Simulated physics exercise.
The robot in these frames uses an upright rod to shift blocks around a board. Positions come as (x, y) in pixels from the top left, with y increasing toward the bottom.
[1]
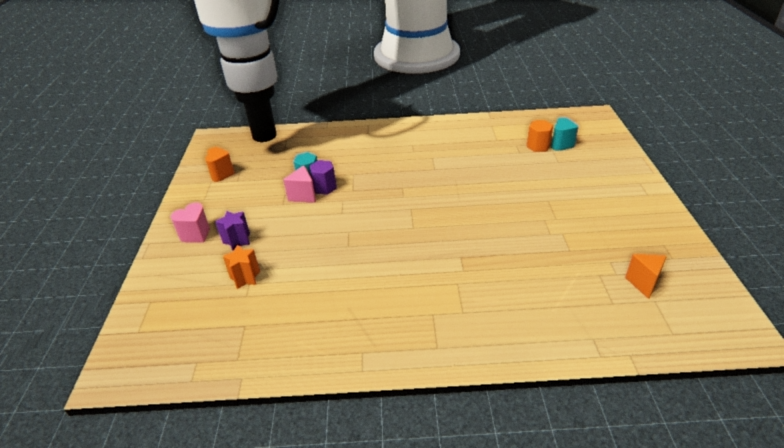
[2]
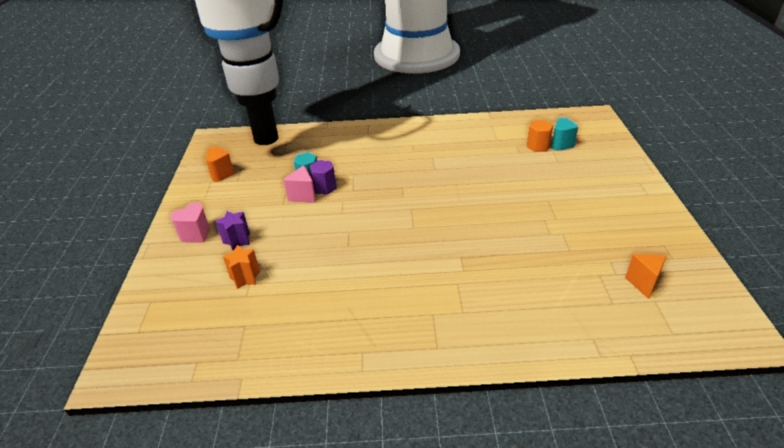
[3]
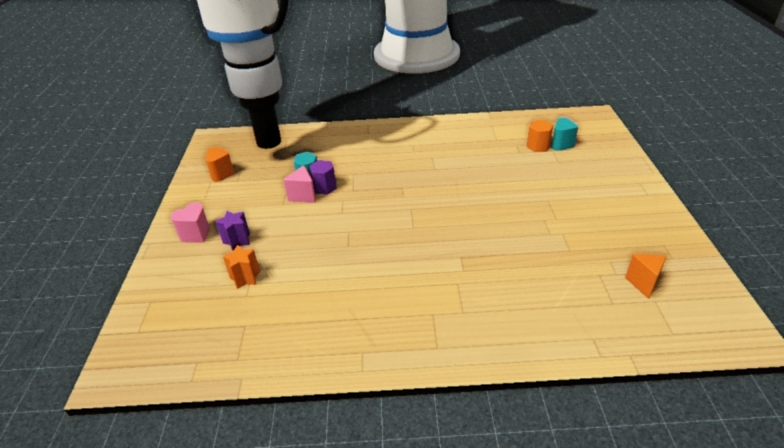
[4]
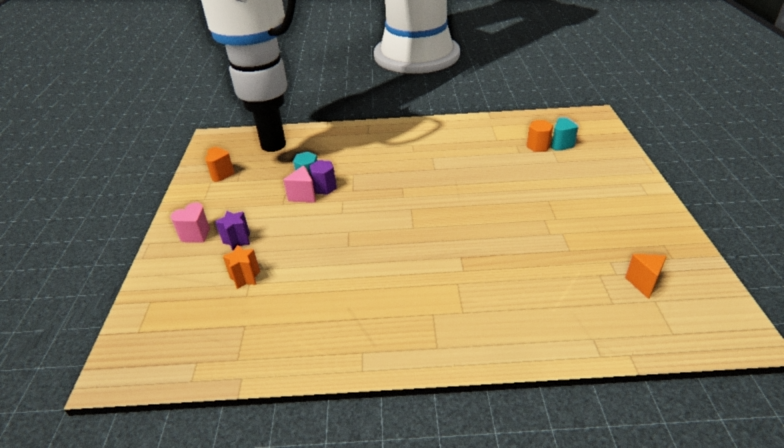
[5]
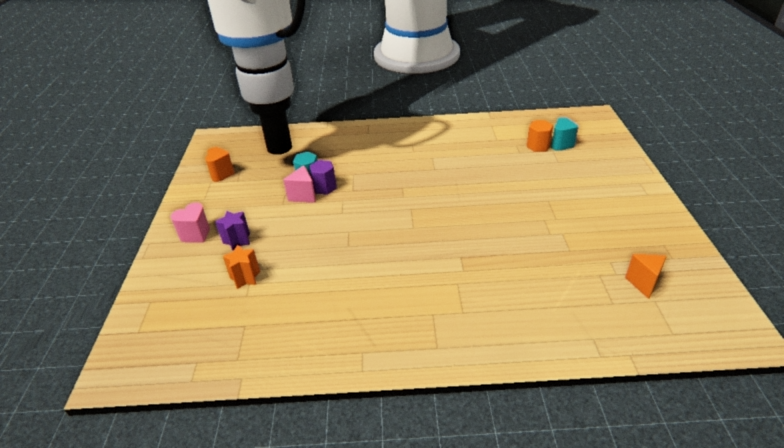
A robot arm's dark upright rod shifts slightly right and toward the viewer over the far left of a pale wooden board, seen from a fixed, raised view. Orange, pink and purple blocks sit at left, a pink, turquoise and purple cluster nearby, an orange and turquoise pair at far right, and an orange block at near right. Every block stays still.
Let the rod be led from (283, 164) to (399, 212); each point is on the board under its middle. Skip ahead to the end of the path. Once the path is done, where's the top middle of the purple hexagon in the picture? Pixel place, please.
The spot you're after is about (388, 221) in the image.
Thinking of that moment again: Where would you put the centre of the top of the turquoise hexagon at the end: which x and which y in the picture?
Final place: (399, 206).
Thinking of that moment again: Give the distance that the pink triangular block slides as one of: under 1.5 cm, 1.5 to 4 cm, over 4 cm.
It is going to finish within 1.5 cm of where it is now.
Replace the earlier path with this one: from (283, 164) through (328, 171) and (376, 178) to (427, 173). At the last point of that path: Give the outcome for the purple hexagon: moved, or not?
The purple hexagon will not stay where it is.
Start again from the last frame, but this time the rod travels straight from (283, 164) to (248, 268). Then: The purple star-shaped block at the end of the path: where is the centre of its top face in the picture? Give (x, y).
Expect it around (220, 232).
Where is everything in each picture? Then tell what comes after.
In the first picture, rod's lower end at (265, 136); orange heart block at (215, 153); pink triangular block at (300, 175); turquoise hexagon at (305, 158); purple hexagon at (322, 166).
In the second picture, rod at (266, 139); blocks still.
In the third picture, rod at (269, 143); blocks still.
In the fourth picture, rod at (274, 146); blocks still.
In the fifth picture, rod at (280, 148); orange heart block at (215, 153); pink triangular block at (300, 175); turquoise hexagon at (305, 158); purple hexagon at (322, 166).
What follows on the original path. One third of the way, rod at (316, 162); pink triangular block at (300, 177), turned 20° clockwise; turquoise hexagon at (328, 167); purple hexagon at (342, 176), turned 20° clockwise.
Two thirds of the way, rod at (356, 178); pink triangular block at (300, 177), turned 20° clockwise; turquoise hexagon at (366, 186); purple hexagon at (374, 199), turned 35° clockwise.
At the end, rod at (398, 195); orange heart block still; pink triangular block at (300, 177), turned 20° clockwise; turquoise hexagon at (399, 206), turned 60° clockwise; purple hexagon at (388, 221), turned 85° clockwise.
